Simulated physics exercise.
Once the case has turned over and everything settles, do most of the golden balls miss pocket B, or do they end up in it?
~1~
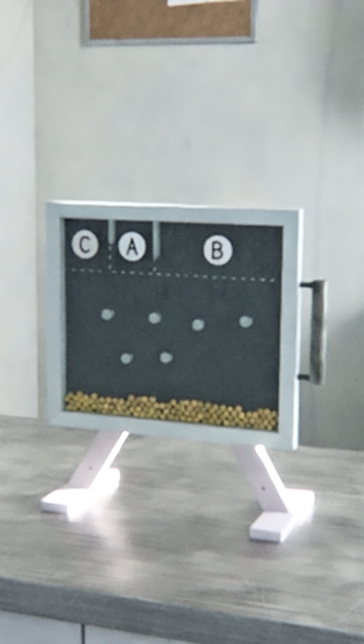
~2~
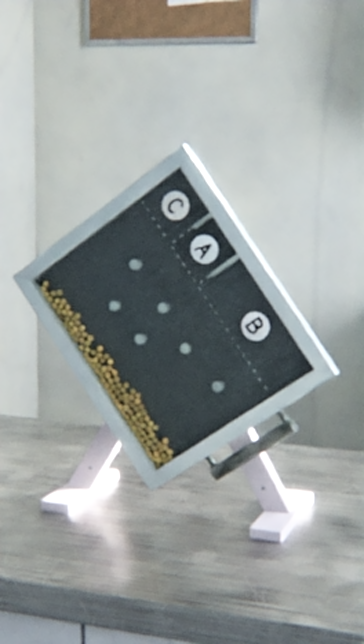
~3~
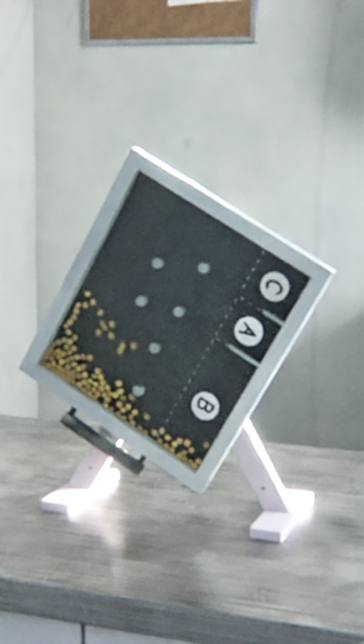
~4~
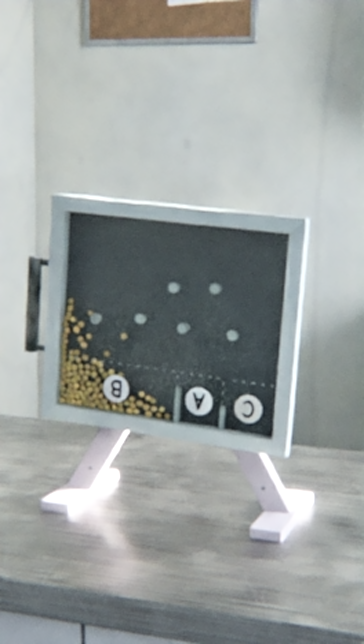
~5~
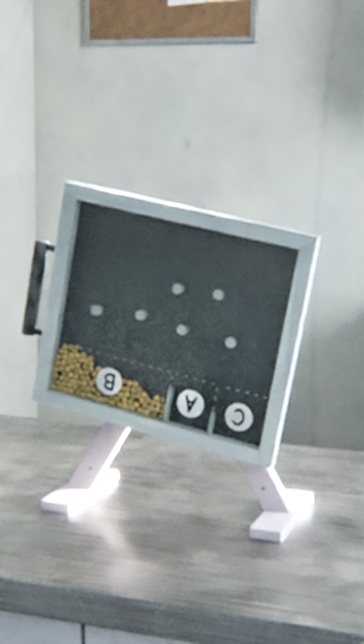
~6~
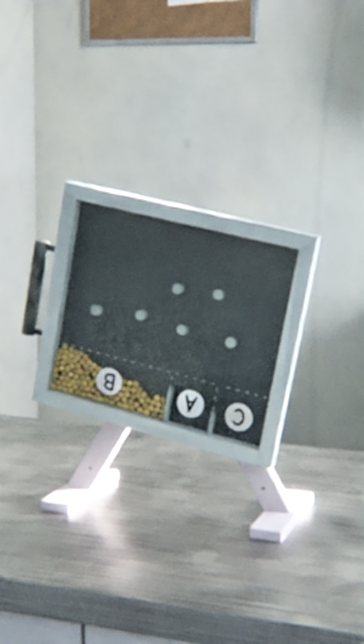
They end up in pocket B. The heap rests there at the lower left, while pockets A and C stay empty.
